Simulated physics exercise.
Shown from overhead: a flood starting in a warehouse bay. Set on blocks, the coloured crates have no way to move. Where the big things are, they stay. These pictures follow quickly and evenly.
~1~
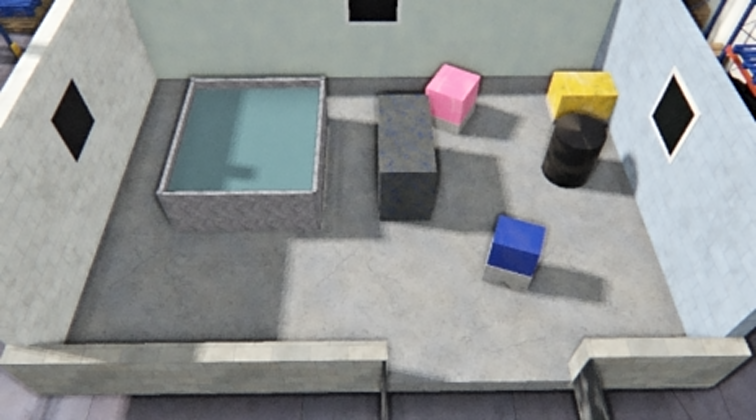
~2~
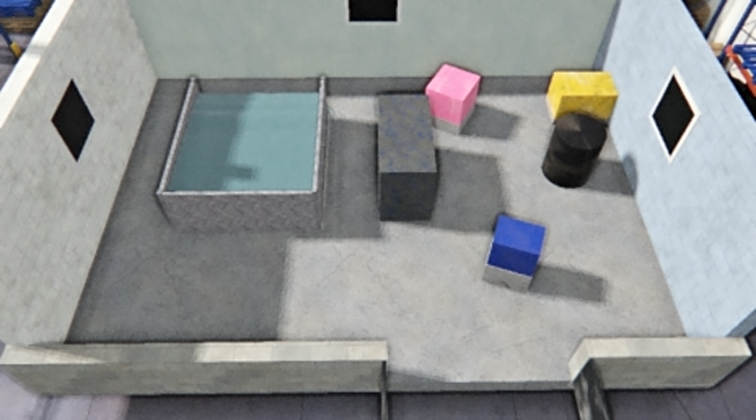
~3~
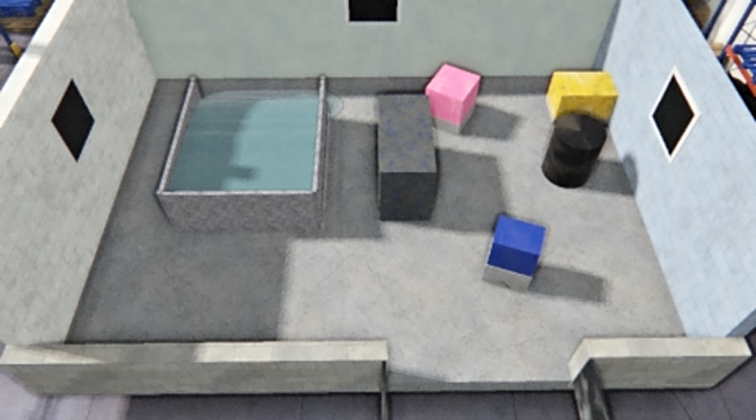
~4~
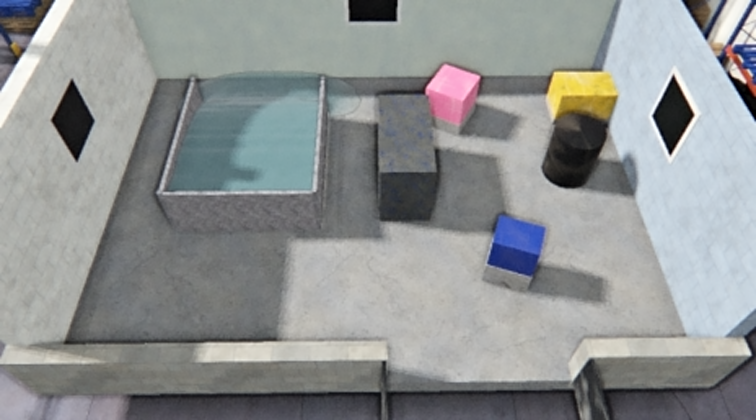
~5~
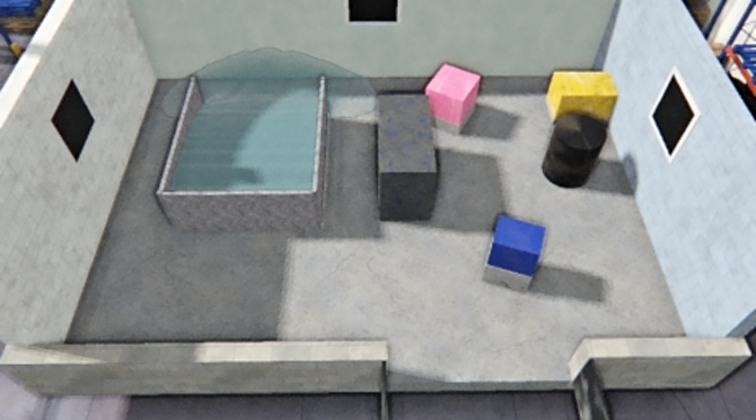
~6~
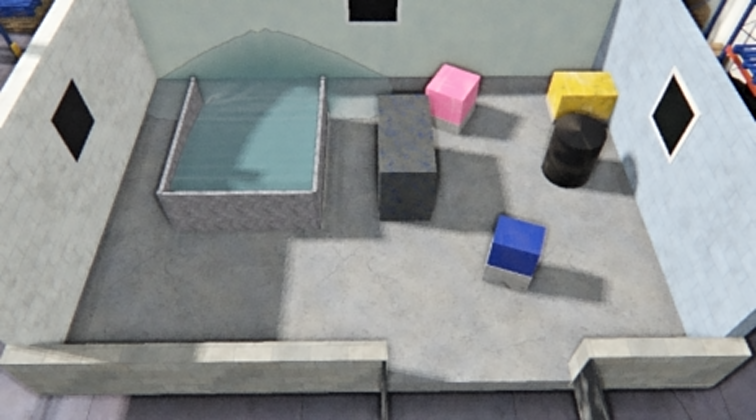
A large grey-walled tank of blue-green water stands at the left of a walled concrete warehouse bay, seen from a high, fixed viewpoint. To its right are a dark grey block, a pink crate, a yellow crate behind a black cylinder, and a blue crate nearer the front. The tank's far side opens, and clear water pours out, spreading sideways and rising against the back wall while the crates stay still.
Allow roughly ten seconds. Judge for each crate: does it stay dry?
The yellow crate: No, it gets wet. The pink crate: No, it gets wet. The blue crate: Yes, it stays dry.
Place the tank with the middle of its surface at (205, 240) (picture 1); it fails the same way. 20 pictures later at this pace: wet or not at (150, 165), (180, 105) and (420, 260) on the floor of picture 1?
As listed: Wet, awash, clear.
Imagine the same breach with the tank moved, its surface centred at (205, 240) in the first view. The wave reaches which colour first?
One in pink.
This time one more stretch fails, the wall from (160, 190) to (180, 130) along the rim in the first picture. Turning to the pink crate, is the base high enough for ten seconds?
Result - pink crate: Untouched.
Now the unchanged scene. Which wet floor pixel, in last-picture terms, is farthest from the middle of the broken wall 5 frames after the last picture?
Around (481, 80).
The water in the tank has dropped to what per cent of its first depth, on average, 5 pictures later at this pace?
Roughly 54 %.
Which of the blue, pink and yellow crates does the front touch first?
Answer: That's the pink crate.
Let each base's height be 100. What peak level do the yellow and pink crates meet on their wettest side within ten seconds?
340 and 160 per cent, in that order.
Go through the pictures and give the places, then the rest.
The first picture shows still water in the water tank at (249, 135).
In the second picture, water pours out on the water tank's far side and has run to (331, 115).
In the third picture, water pours out on the water tank's far side and has run to (338, 102).
In the fourth picture, water pours out on the water tank's far side and has run to (351, 89).
In the fifth picture, the front is at (364, 77), out from the gap on the water tank's far side.
In the sixth picture, the front is at (158, 79), out from the gap on the water tank's far side.
A moment on, water covers 15 % of the floor; the yellow crate not reached, the pink crate water round its plinth, the blue crate not reached.
Next, water covers 30 % of the floor; the yellow crate water round its plinth, the pink crate water round its plinth, the blue crate not reached.
Then, water covers 60 % of the floor; the yellow crate water round its plinth, the pink crate water round its plinth, the blue crate water round its plinth.
Later, water covers 95 % of the floor; the yellow crate water round its plinth, the pink crate water round its plinth, the blue crate water round its plinth.
In the end, water covers 100 % of the floor; the yellow crate was topped, the pink crate was topped, the blue crate stayed above the water.
